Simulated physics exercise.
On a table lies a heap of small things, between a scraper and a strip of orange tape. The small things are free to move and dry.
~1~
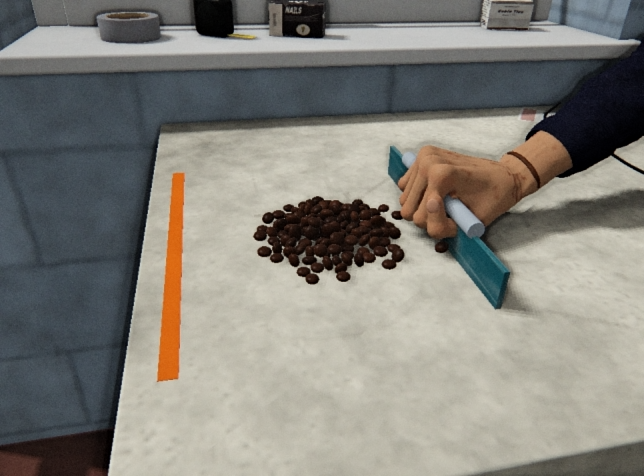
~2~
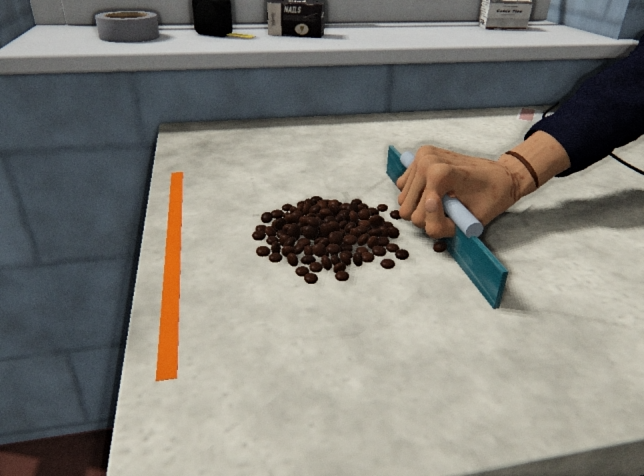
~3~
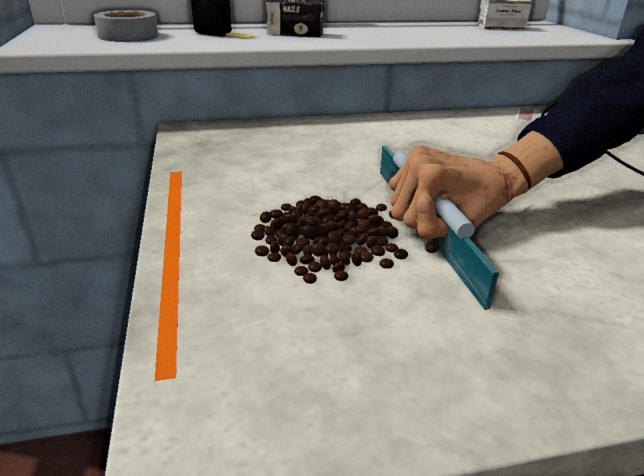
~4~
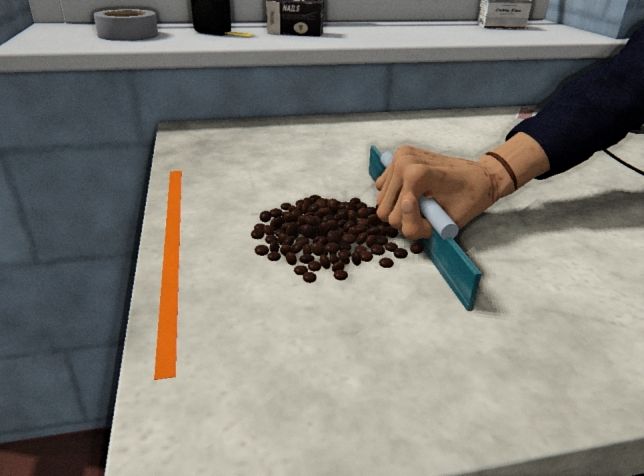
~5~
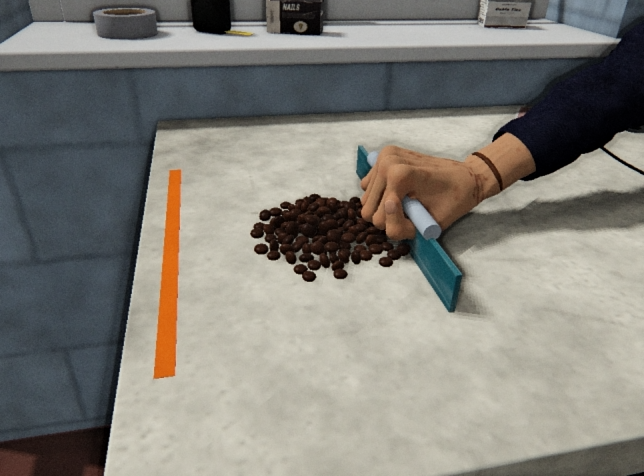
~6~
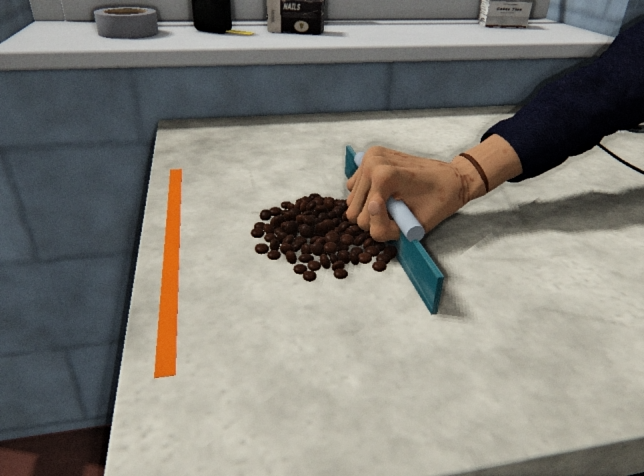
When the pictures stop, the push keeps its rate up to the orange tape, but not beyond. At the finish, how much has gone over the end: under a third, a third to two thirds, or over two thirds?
Over two thirds.
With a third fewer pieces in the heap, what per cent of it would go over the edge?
Some 80 per cent of the pieces.
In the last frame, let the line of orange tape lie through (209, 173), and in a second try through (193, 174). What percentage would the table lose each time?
You'd see some 30 in a hundred first, and then 60 in a hundred.
Soon after the last picture, scraper still moving, near (272, 205); heap all on the table, its front near (168, 259).
A little later, scraper stopped at the orange tape; heap about two thirds over the edge.
Later still, scraper stopped at the orange tape; heap most over the edge.
At rest, scraper stopped at the orange tape; heap most over the edge.
